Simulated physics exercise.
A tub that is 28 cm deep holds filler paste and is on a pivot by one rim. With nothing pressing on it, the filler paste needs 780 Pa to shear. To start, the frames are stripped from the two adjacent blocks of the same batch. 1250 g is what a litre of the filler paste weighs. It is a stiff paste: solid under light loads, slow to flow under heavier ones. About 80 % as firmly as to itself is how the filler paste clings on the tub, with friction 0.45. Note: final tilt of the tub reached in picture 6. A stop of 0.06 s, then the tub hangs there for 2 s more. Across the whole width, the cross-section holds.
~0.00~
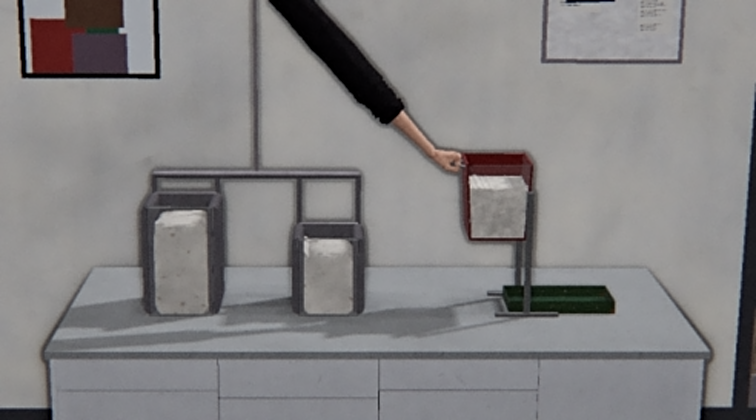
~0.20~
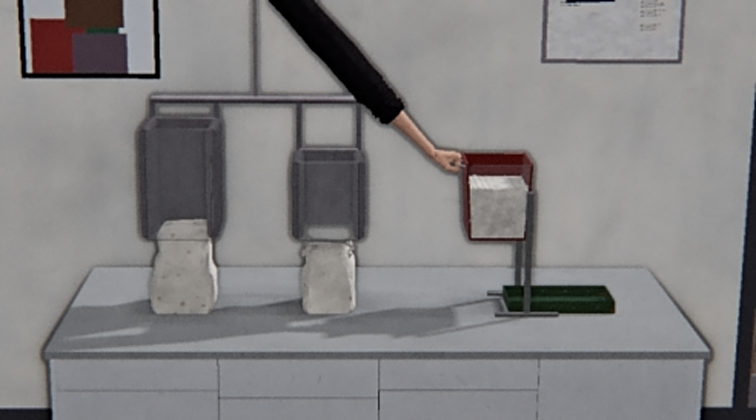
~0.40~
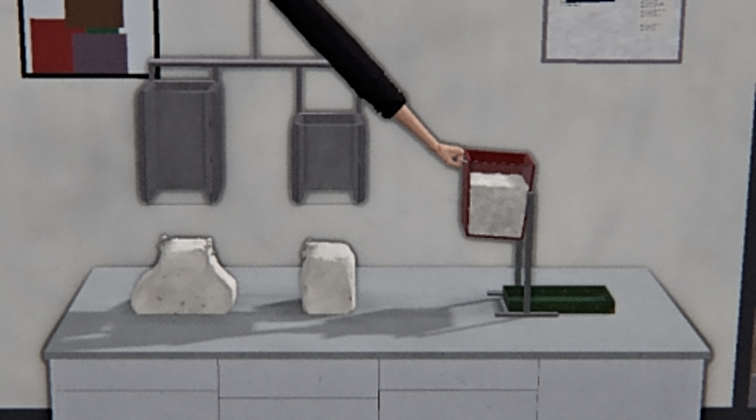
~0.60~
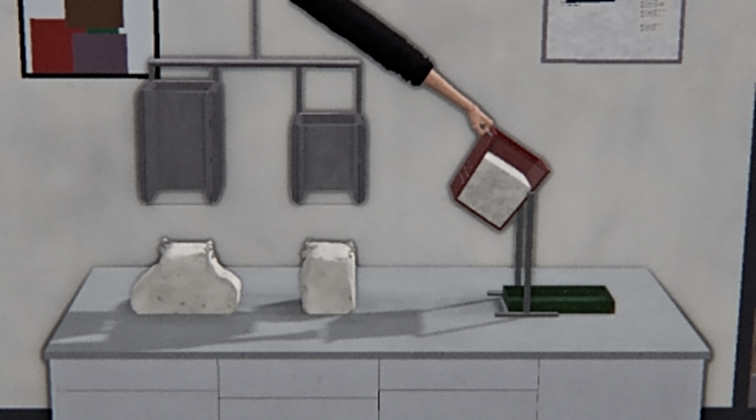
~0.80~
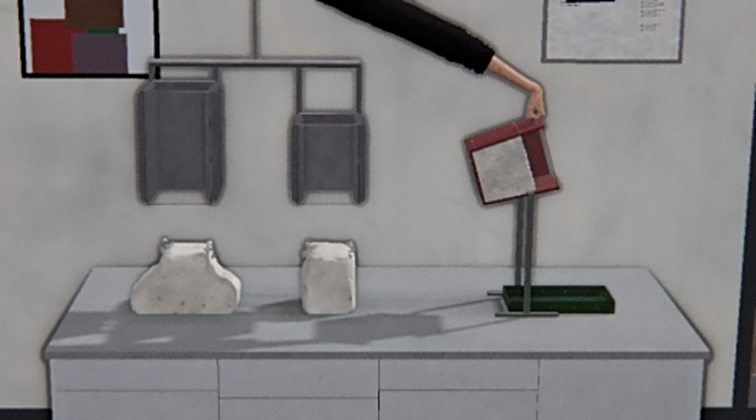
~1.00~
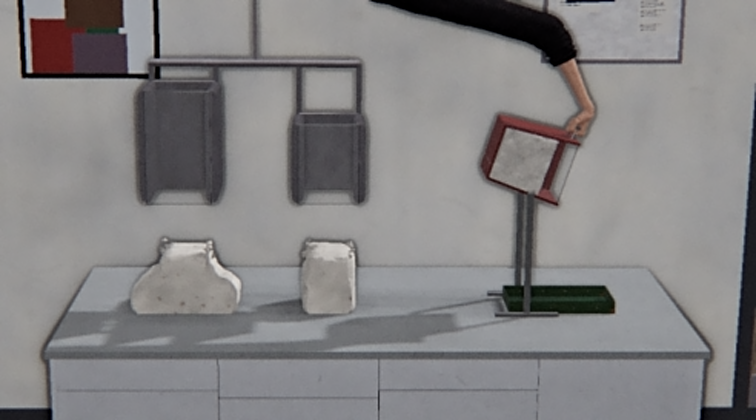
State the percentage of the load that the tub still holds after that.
The tub still holds roughly 0 %.
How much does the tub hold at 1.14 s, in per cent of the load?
Roughly 100 per cent.
After 1.14 s, the tub is at 107 degrees and holds 100 %.
After 1.31 s, the tub is at 107 degrees and holds 72 %.
After 1.48 s, the tub is at 107 degrees and holds 31 %.
After 1.65 s, the tub is at 107 degrees and holds 0 %.
After 3.00 s, at the end, the tub is at 107 degrees and holds 0 %.
